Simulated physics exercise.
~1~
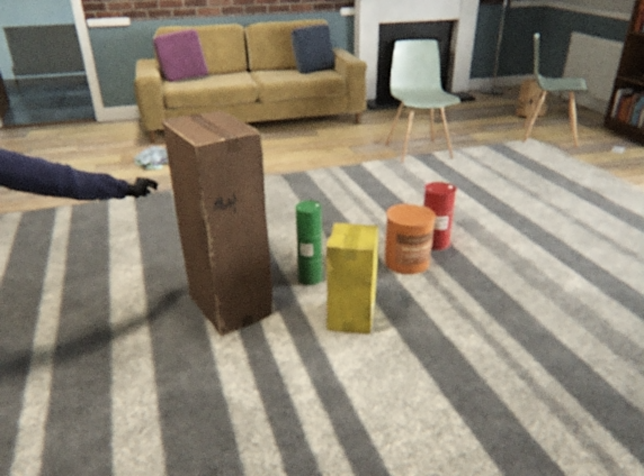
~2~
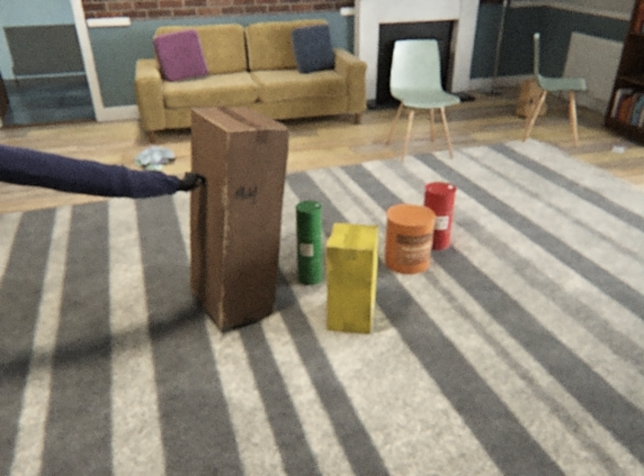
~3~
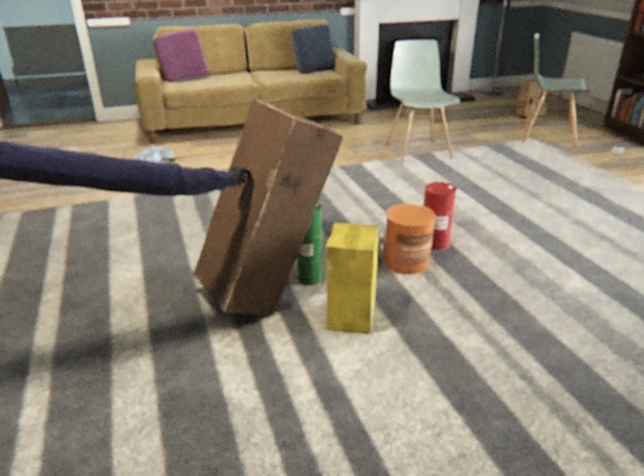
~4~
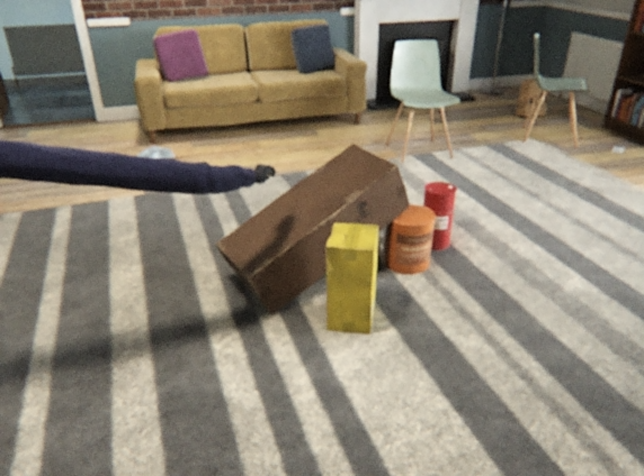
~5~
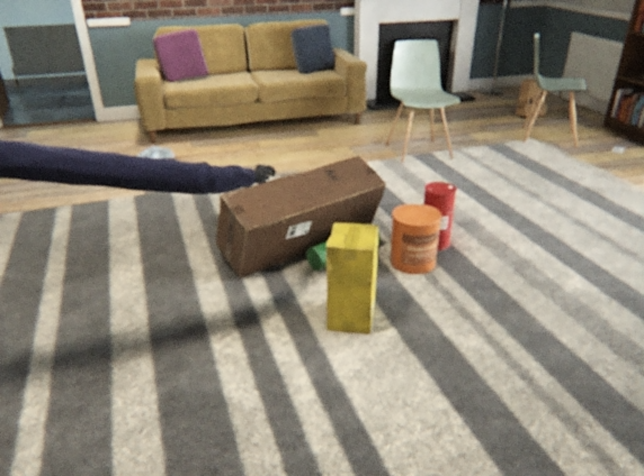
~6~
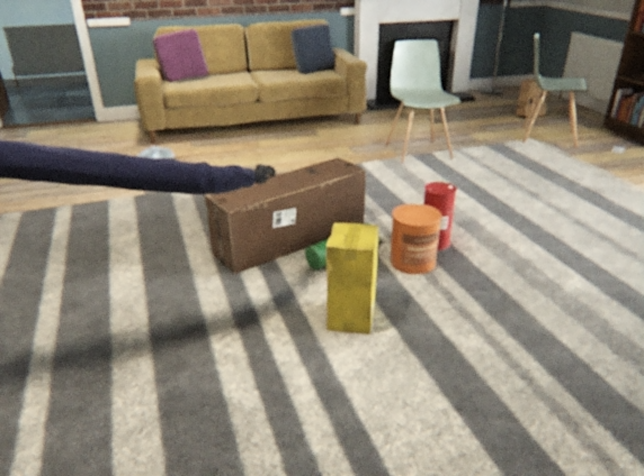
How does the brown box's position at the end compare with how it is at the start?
At the start the brown box stands upright on the rug, and by the end it is lying on its side.
